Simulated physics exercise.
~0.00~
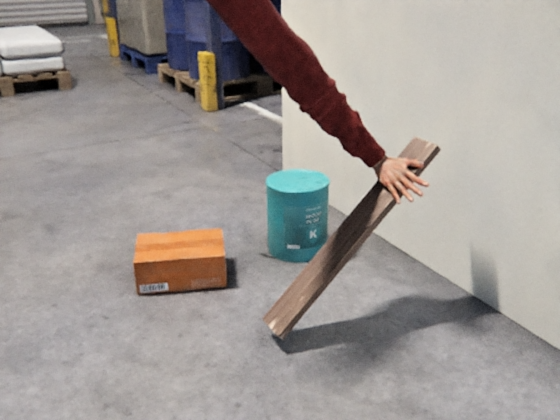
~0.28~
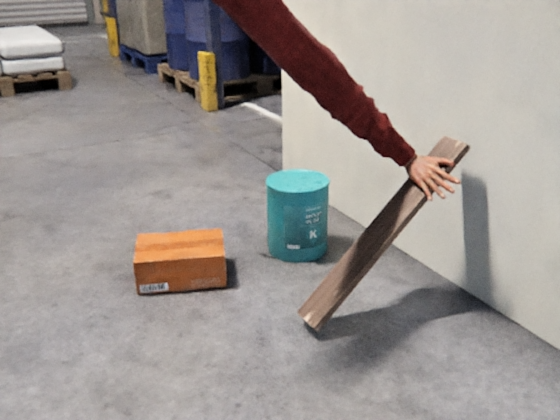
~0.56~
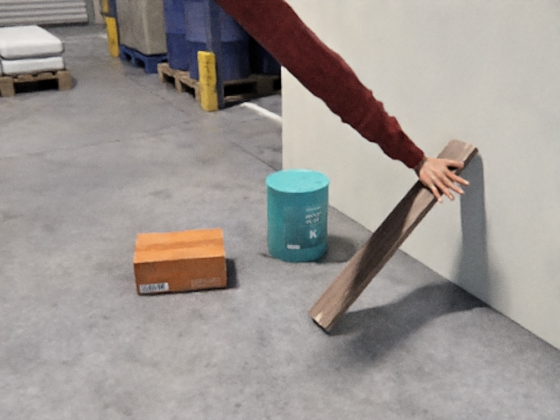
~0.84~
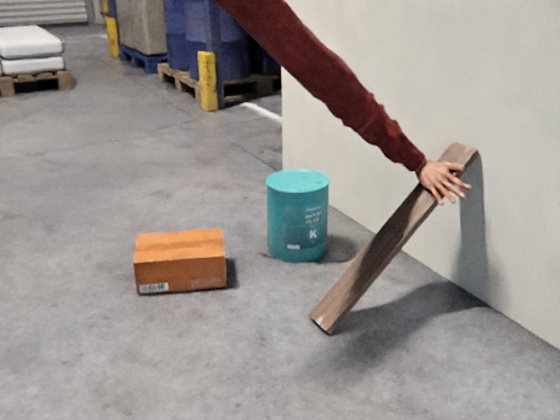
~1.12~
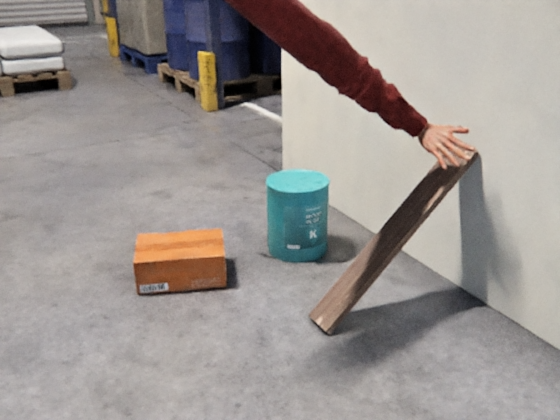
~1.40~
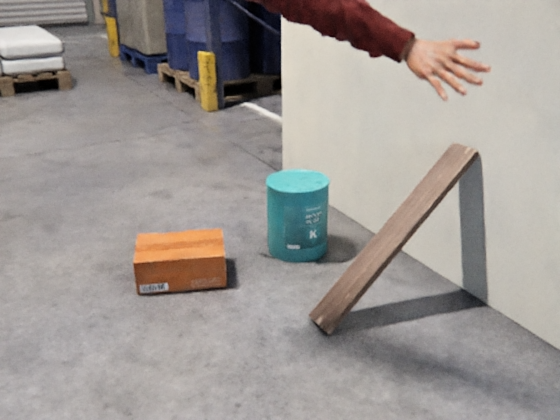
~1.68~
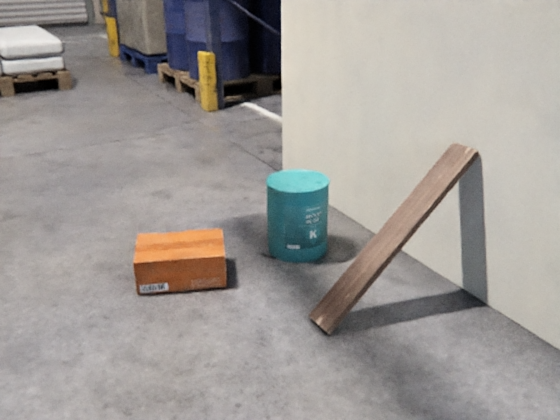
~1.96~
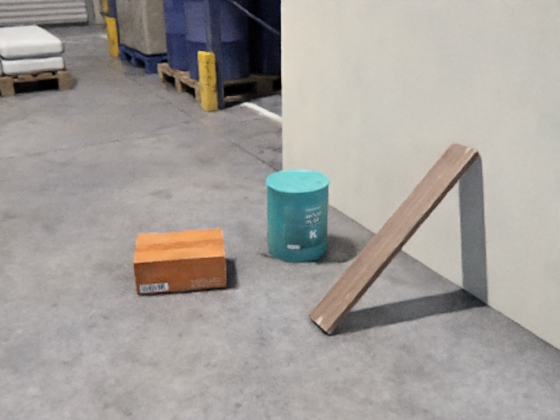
A hand leaning a brown plank against a pale wall beside a turquoise pail and orange box, then withdrawing, the plank holding.
